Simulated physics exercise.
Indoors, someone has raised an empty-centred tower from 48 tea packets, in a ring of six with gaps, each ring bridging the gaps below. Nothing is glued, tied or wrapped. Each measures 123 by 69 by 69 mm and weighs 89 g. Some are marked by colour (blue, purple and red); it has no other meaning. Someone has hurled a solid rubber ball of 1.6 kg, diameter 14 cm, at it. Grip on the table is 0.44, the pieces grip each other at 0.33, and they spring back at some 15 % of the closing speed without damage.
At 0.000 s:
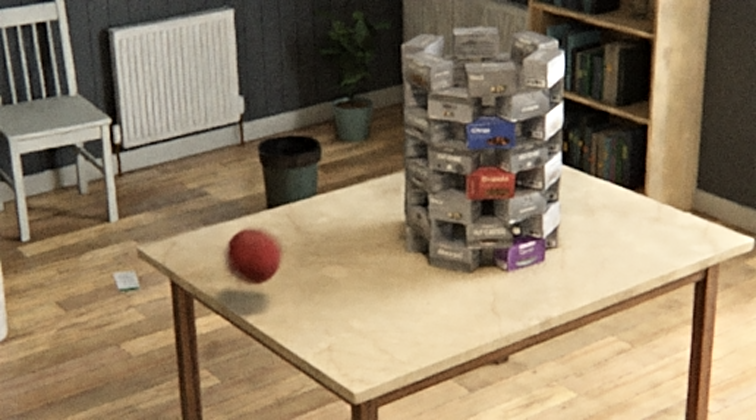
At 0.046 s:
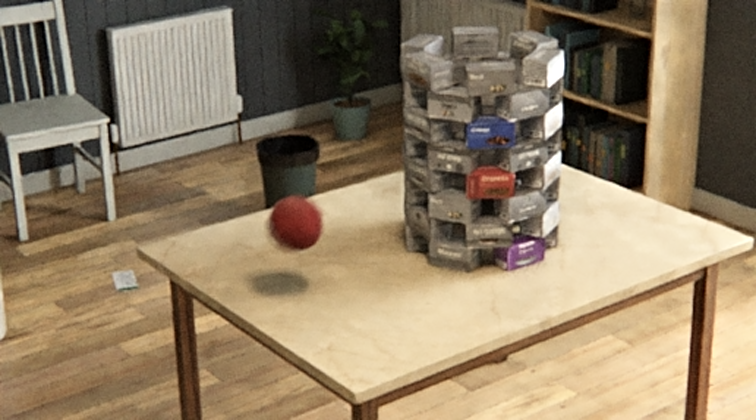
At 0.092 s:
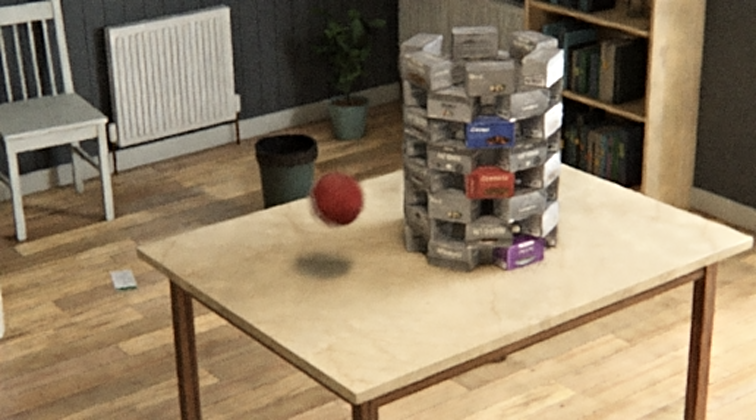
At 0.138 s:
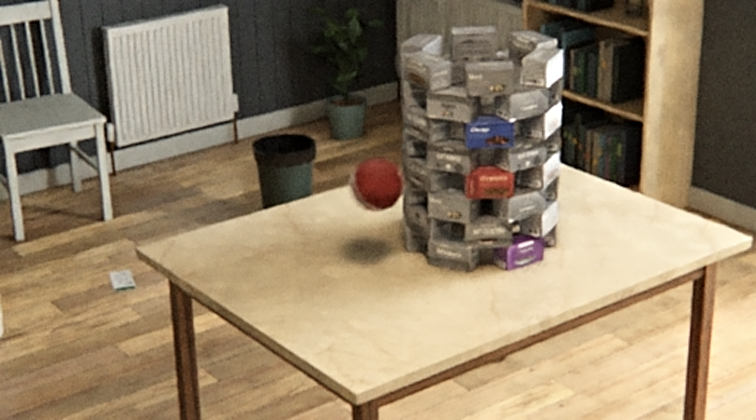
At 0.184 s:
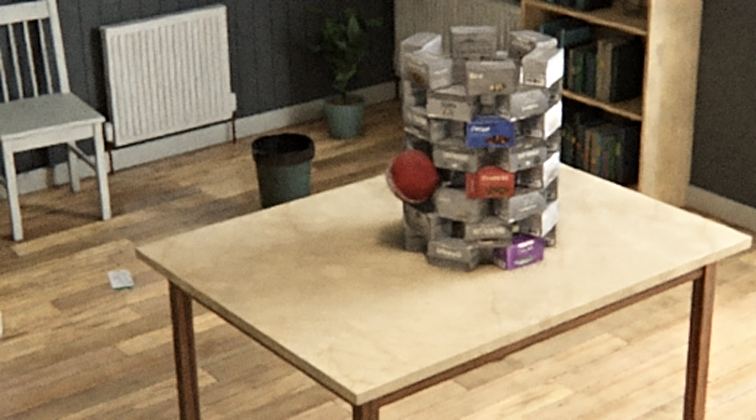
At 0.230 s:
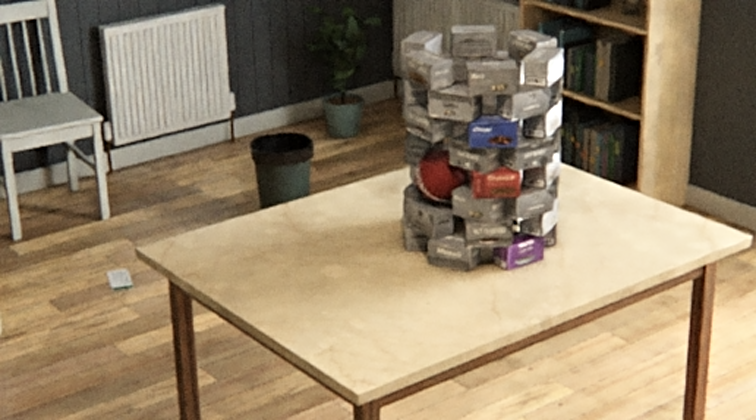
A red ball flies right above a table and pushes into a tower of packets.
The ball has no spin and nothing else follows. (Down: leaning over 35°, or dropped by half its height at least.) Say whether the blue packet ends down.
The blue packet stays up.
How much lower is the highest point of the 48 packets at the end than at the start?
Some 0 cm lower.
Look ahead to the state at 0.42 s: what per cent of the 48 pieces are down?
At that moment 10 per cent.
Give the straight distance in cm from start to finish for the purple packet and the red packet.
Purple 0, red 4.
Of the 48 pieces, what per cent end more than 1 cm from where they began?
80 per cent.
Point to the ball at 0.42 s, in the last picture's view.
Around (525, 200).
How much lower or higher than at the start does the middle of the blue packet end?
It ends some 0 cm lower.
Around 0.29 s, ball still moving; none of the 48 packets down, 33 disturbed; blue packet displaced 22 mm; red packet displaced 31 mm.
Around 0.42 s, ball still moving; 5 of the 48 packets down; blue packet displaced 29 mm; red packet displaced 33 mm.
Around 0.64 s, ball still moving; 8 of the 48 packets down; blue packet displaced 28 mm; red packet displaced 32 mm.
Around 0.98 s, ball still moving; 8 of the 48 packets down; blue packet displaced 28 mm; red packet displaced 33 mm.
Finally (1.5 s), ball rolling away; 8 of the 48 packets down; blue packet displaced 28 mm; red packet displaced 33 mm; purple packet unmoved. Seen by the last camera, middles, blue packet near (500, 131), red packet near (501, 181).
